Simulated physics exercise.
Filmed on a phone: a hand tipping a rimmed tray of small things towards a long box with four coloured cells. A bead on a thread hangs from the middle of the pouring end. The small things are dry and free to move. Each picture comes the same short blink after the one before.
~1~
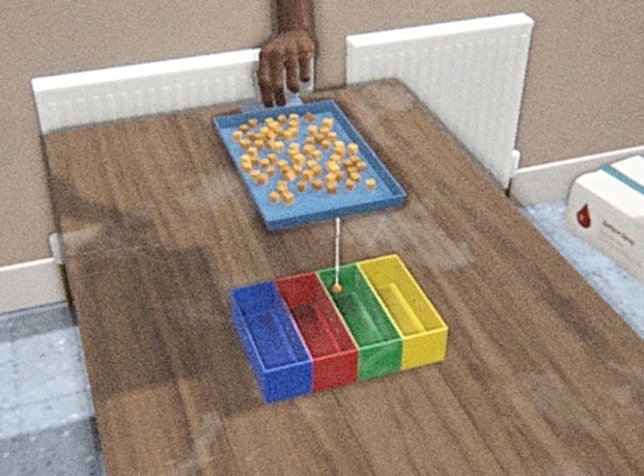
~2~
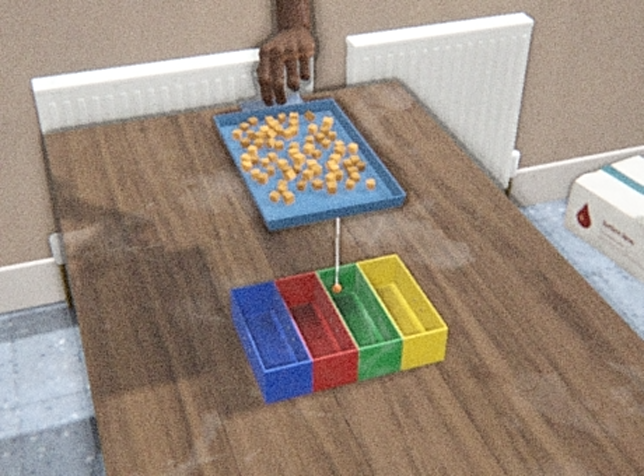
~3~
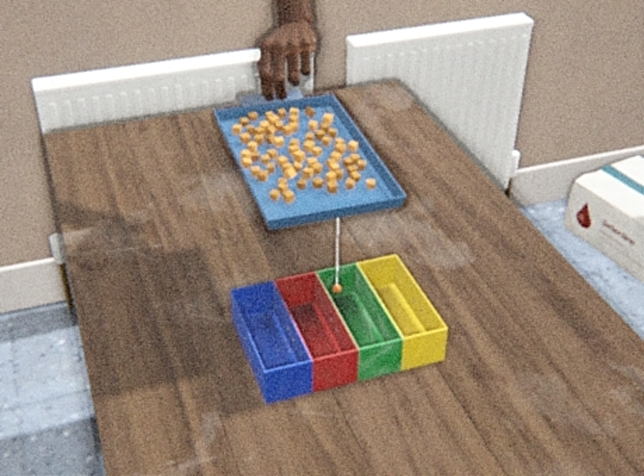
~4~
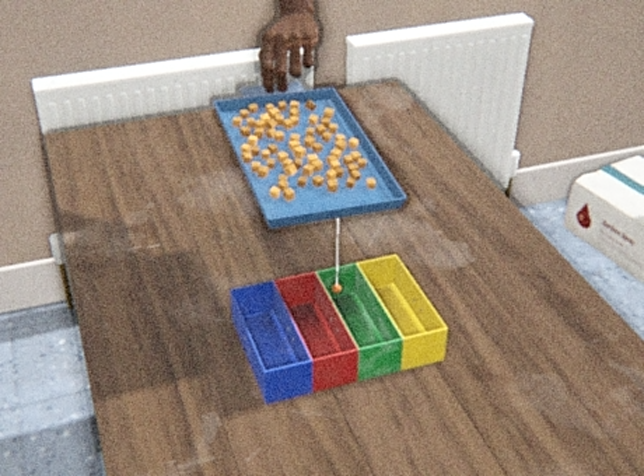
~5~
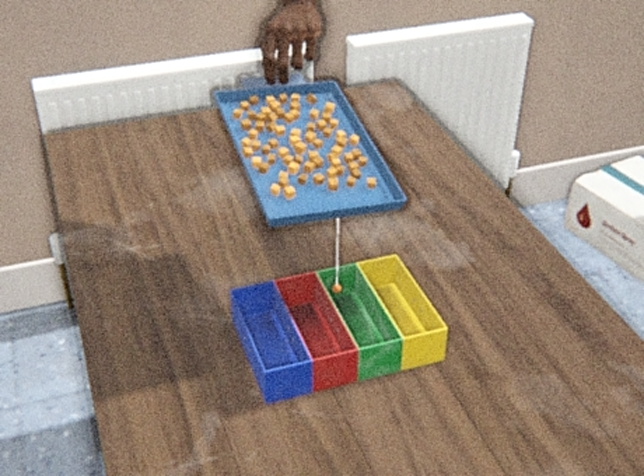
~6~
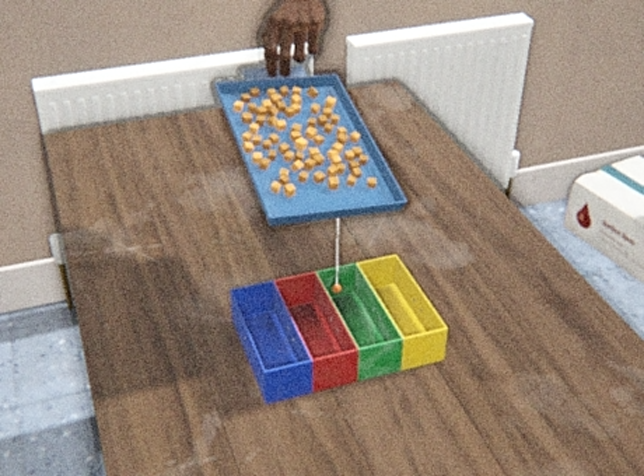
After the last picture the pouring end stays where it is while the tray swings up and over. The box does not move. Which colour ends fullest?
The yellow cell gets the most.
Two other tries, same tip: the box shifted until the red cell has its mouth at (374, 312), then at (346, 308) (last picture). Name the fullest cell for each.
First green, then green.
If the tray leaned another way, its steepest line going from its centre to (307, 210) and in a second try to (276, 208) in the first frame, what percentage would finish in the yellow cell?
The first gives 0 %, the second 0 %.
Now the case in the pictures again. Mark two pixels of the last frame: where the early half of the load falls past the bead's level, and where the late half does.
At about (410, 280), then at (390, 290).
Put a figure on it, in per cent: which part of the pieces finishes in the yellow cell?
Close to 60 per cent.
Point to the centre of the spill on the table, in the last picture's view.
Roughly at (466, 307).
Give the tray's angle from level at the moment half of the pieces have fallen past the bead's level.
Near 105 degrees.
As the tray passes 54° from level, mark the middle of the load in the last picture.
At about (366, 179).
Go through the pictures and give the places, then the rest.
The first frame shows corners of the pouring end at (270, 219) and (401, 194), level; middle of the load at (294, 155), croutons; bead on its thread at (337, 289); blue cell at (289, 379); red cell at (335, 368); green cell at (380, 357); yellow cell at (424, 346).
The second frame shows corners of the pouring end at (270, 218) and (402, 194), level; middle of the load at (294, 154).
The third frame shows corners of the pouring end at (270, 218) and (402, 195), tipped barely, lowest at the right corner; middle of the load at (294, 150).
The fourth frame shows corners of the pouring end at (271, 217) and (402, 197), tipped a little, lowest at the right corner; middle of the load at (294, 146).
The fifth frame shows corners of the pouring end at (272, 216) and (403, 198), tipped a little, lowest at the right corner; middle of the load at (295, 141).
The sixth frame shows corners of the pouring end at (272, 215) and (403, 200), tipped a little, lowest at the right corner; middle of the load at (296, 137); blue cell at (289, 379); red cell at (335, 368); green cell at (380, 357); yellow cell at (424, 346).
Soon after the last picture, tray tipped steeply; nearly all on the tray; a stray few falling or outside the box.
A little later, tray tipped right over; most on the tray; a small part in the yellow cell; a stray few in the green cell.
Later still, tray tipped past a quarter turn; about half in the yellow cell; about a quarter in the green cell; a small part falling or outside the box.
At rest, tray tipped past a quarter turn; about half in the yellow cell; about a quarter in the green cell; none in the blue cell; none in the red cell; a small part outside the box.
